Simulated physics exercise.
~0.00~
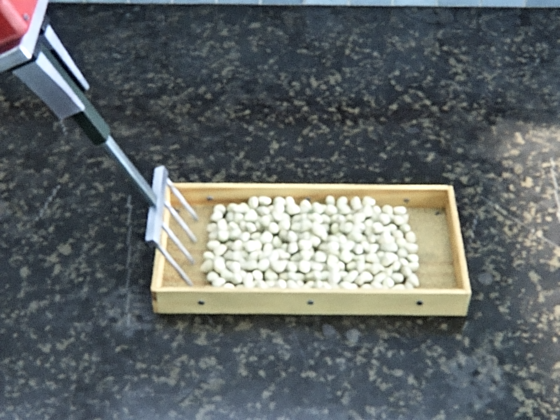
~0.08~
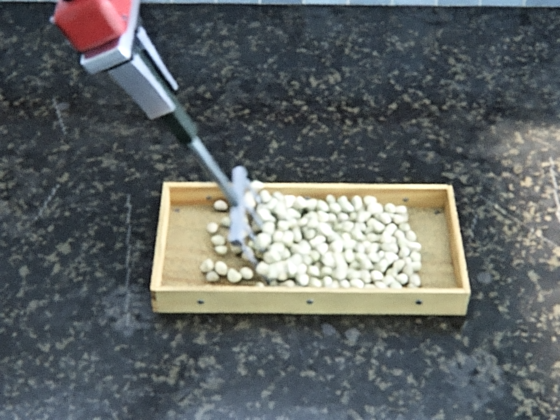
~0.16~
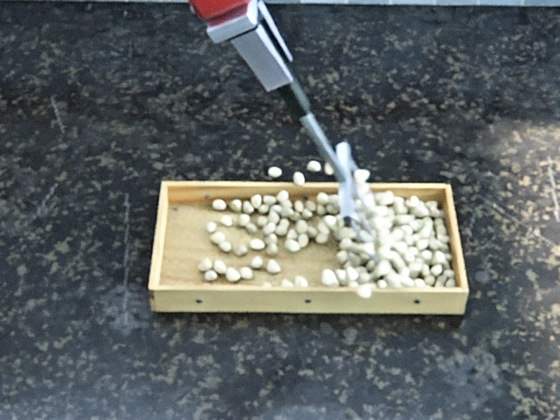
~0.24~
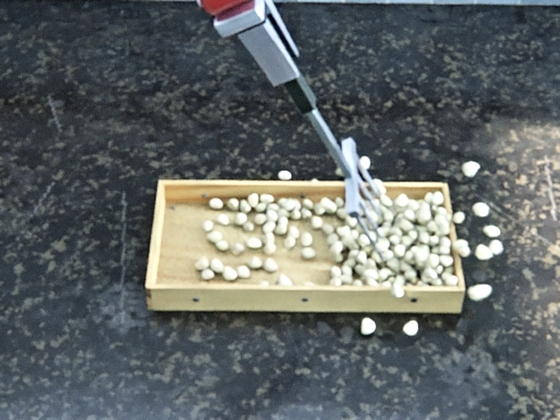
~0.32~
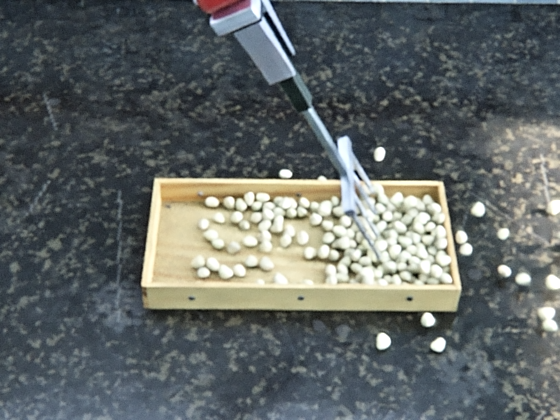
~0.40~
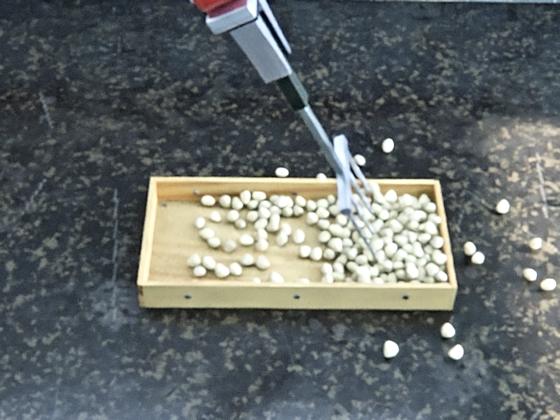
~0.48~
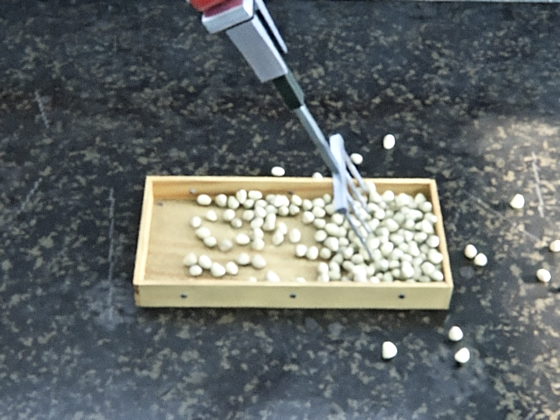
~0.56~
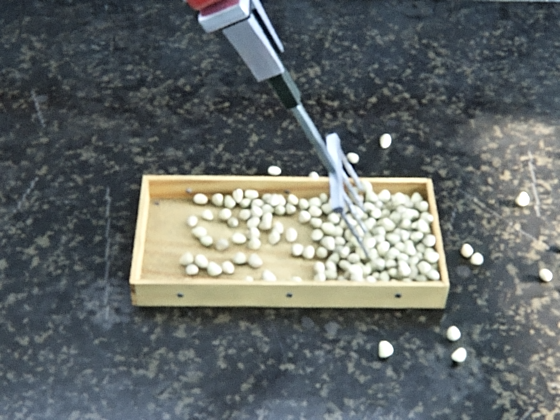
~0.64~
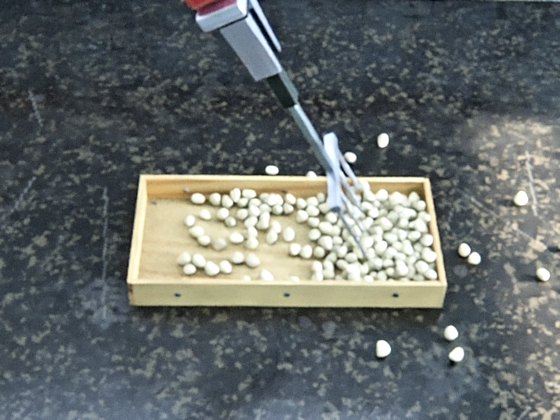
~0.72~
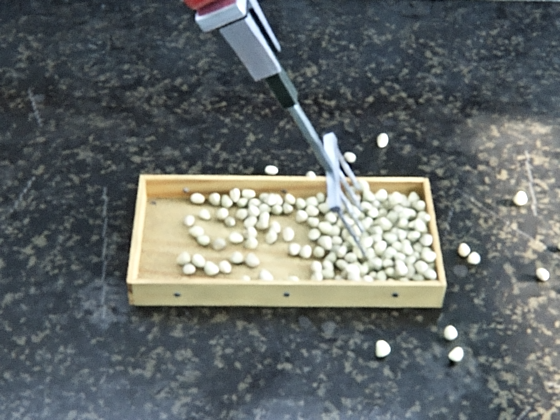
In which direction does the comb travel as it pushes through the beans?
The comb moves to the right, pushing beans from the left part of the tray toward its right end.
